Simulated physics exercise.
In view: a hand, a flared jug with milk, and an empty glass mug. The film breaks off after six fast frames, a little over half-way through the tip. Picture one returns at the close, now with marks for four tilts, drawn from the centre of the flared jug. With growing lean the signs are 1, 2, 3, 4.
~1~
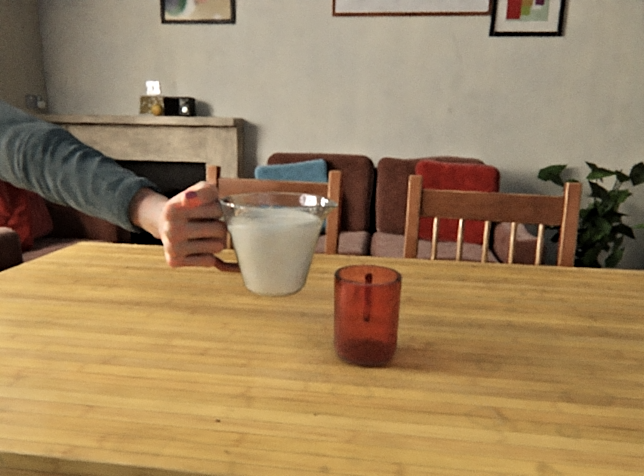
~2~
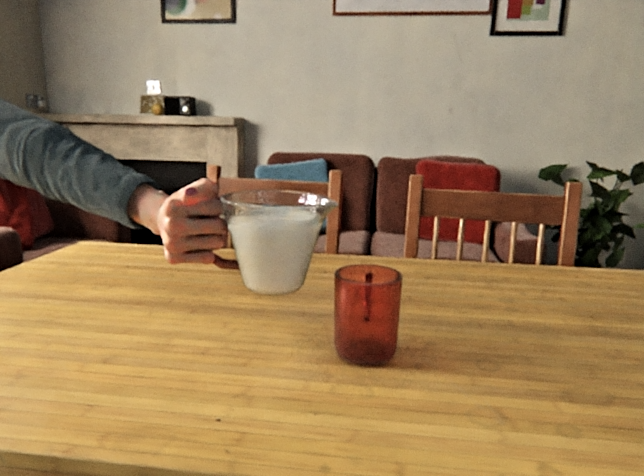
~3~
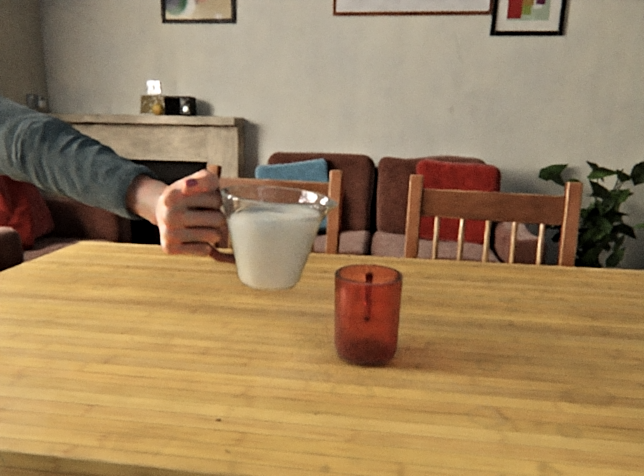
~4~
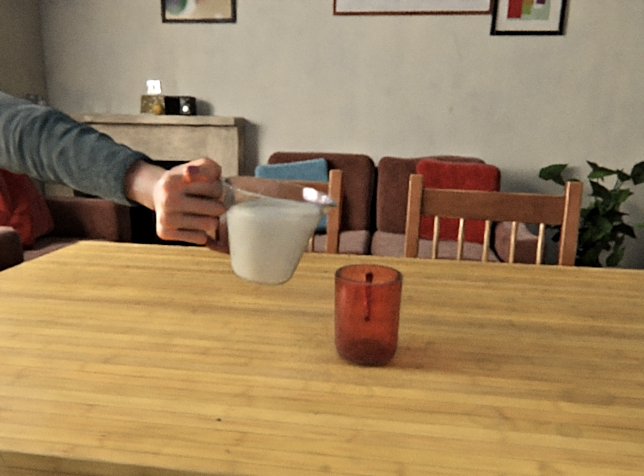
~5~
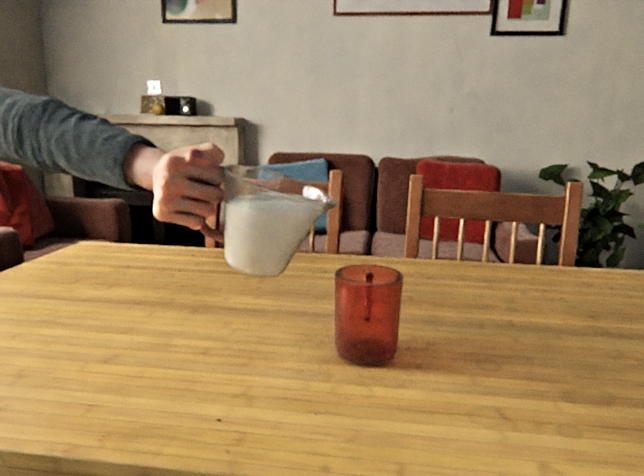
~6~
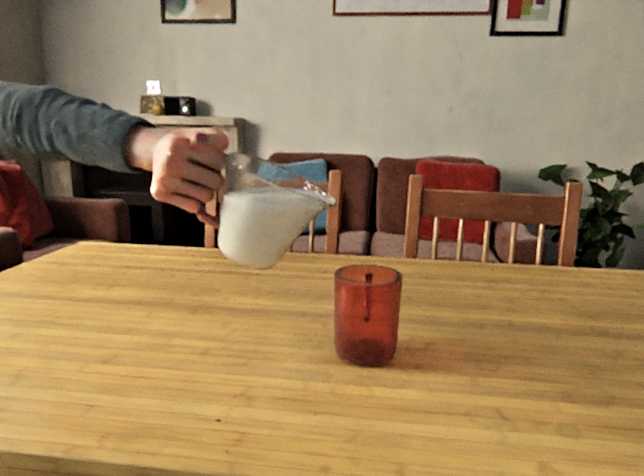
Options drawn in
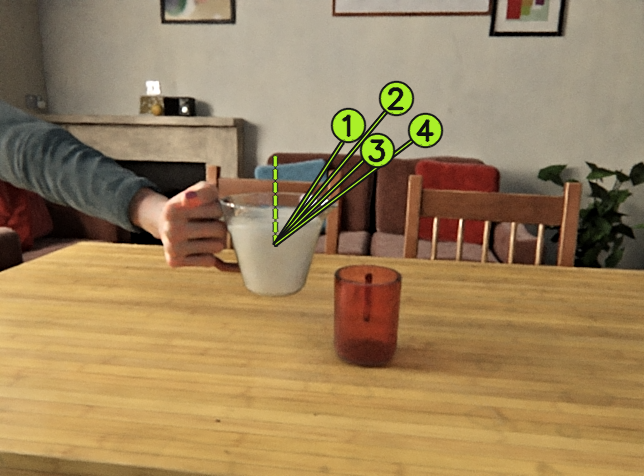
The clip shows a hand on the left holding a clear glass jug of milk above a wooden table, near an empty red glass, then gradually tilting the jug to the right while the red glass stays still.
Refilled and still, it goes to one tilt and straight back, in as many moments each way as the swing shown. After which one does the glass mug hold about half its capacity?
Go for 3.
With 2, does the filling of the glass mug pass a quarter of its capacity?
Yes, clearly.
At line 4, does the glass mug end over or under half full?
Over.
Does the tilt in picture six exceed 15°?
Yes, it does.
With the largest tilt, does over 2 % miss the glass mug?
No, it does not.
On the marked copy, 1 at (342, 142); 2 at (385, 112); 3 at (363, 160); 4 at (412, 140).
With 1, the glass mug ends with about 21 % of what it can hold.
With 2, the glass mug ends with about 35 % of what it can hold.
With 3, the glass mug ends with about 50 % of what it can hold.
With 4, the glass mug ends with about 66 % of what it can hold.
